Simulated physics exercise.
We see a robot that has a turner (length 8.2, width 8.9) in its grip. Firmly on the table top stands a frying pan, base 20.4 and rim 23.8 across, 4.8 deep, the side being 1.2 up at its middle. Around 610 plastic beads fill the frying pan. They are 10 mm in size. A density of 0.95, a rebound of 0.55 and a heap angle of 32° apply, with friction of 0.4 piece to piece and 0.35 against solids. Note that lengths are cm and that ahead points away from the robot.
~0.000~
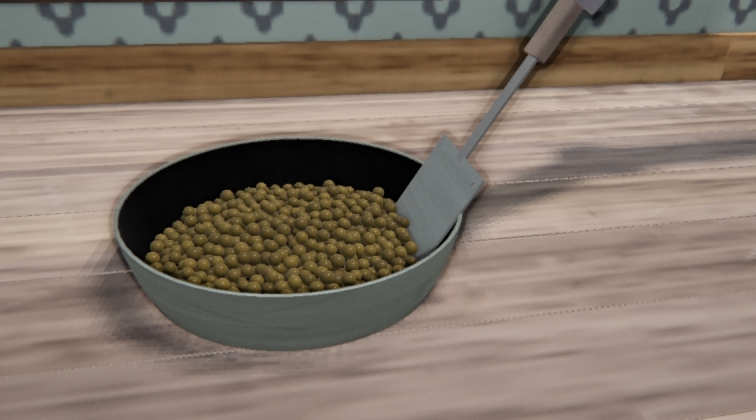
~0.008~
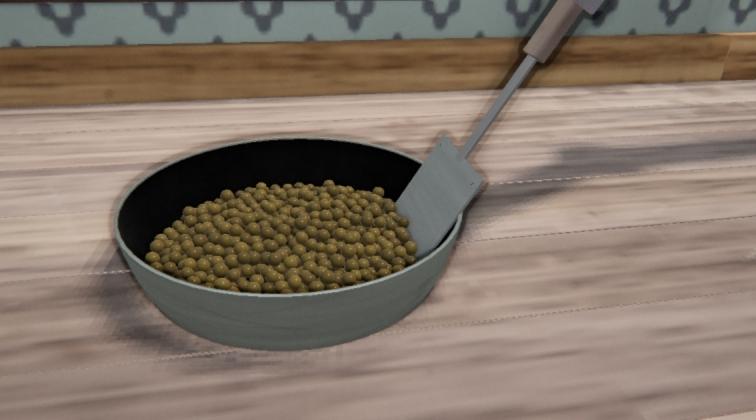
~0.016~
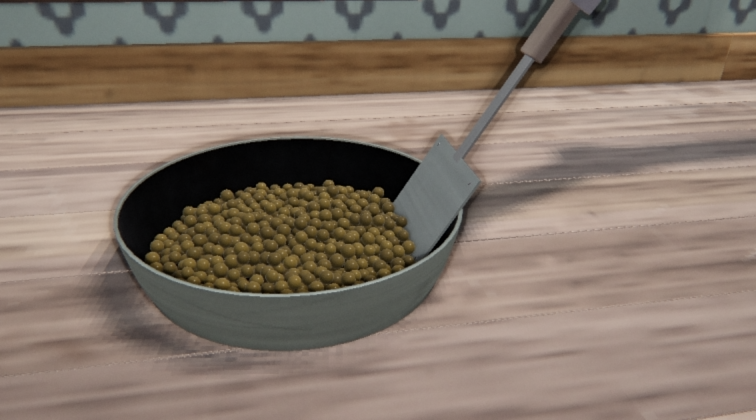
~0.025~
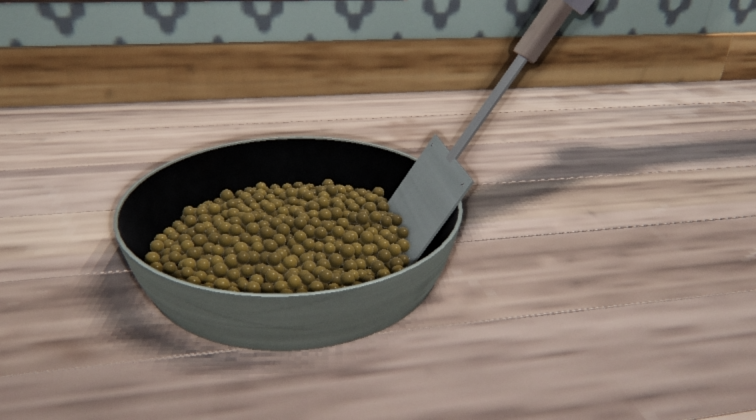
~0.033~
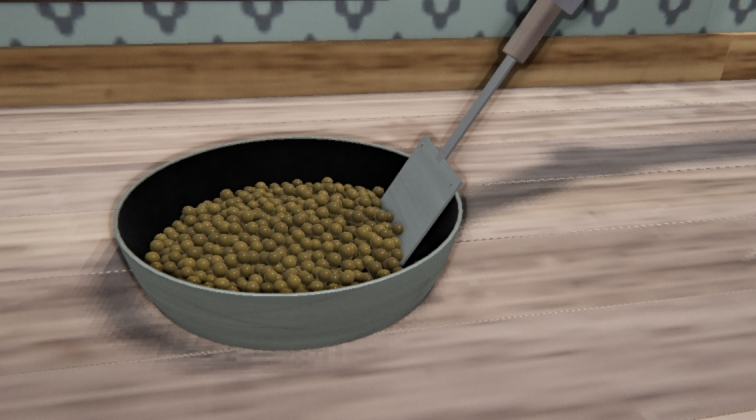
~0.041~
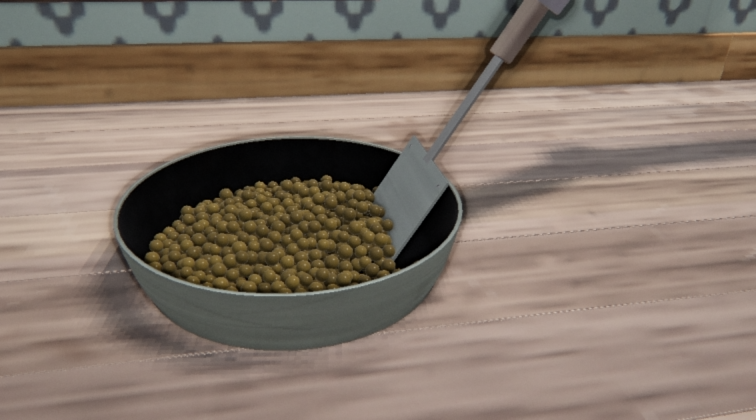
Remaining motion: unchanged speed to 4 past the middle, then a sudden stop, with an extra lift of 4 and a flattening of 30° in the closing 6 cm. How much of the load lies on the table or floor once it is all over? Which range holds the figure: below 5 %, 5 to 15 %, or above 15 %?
The figure lies within 5 to 15 %.
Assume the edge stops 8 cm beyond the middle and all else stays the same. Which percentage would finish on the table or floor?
My guess would be around 20 per cent.
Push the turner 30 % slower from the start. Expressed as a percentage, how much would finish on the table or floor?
Roughly 0 in a hundred.
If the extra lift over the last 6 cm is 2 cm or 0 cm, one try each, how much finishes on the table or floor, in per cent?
0 and 0 per cent.
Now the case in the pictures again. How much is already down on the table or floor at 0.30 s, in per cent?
It works out to about 8 in a hundred.
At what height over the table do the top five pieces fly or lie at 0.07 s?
I'd put it close to 5 cm.
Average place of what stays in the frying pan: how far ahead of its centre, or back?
Offset: About 3.5 cm, ahead.
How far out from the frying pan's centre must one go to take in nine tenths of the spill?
Some 70 cm from the centre.
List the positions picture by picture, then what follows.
Turner top edge at (463, 156), sloping 58°; upper third of the load around (302, 233), from x 150 to 425, top at y 185; 614 in the frying pan, in the first frame.
Turner top edge at (463, 156), sloping 58°; upper third of the load around (302, 233), from x 150 to 425, top at y 185, in the second frame.
Turner top edge at (460, 156), sloping 58°; upper third of the load around (304, 232), from x 150 to 425, top at y 185, in the third frame.
Turner top edge at (453, 156), sloping 58°; upper third of the load around (308, 231), from x 150 to 425, top at y 185, in the fourth frame.
Turner top edge at (443, 156), sloping 58°; upper third of the load around (311, 229), from x 150 to 425, top at y 185, in the fifth frame.
Turner top edge at (430, 157), sloping 58°; upper third of the load around (310, 224), from x 150 to 425, top at y 180; 614 in the frying pan, in the sixth frame.
By 0.07 s, sloping 57°, highest piece 6 above the table; 614 in the frying pan.
By 0.09 s, sloping 47°, highest piece 7 above the table; 614 in the frying pan.
By 0.30 s, sloping 28°, highest piece 7 above the table; 557 in the frying pan, 46 on the table or floor, 11 on the blade or in flight.
By 1.35 s, sloping 28°, highest piece 4 above the table; 555 in the frying pan, 59 on the table or floor.
Final count, 555 in the frying pan, 59 on the table or floor. That is 10 % on the table or floor.
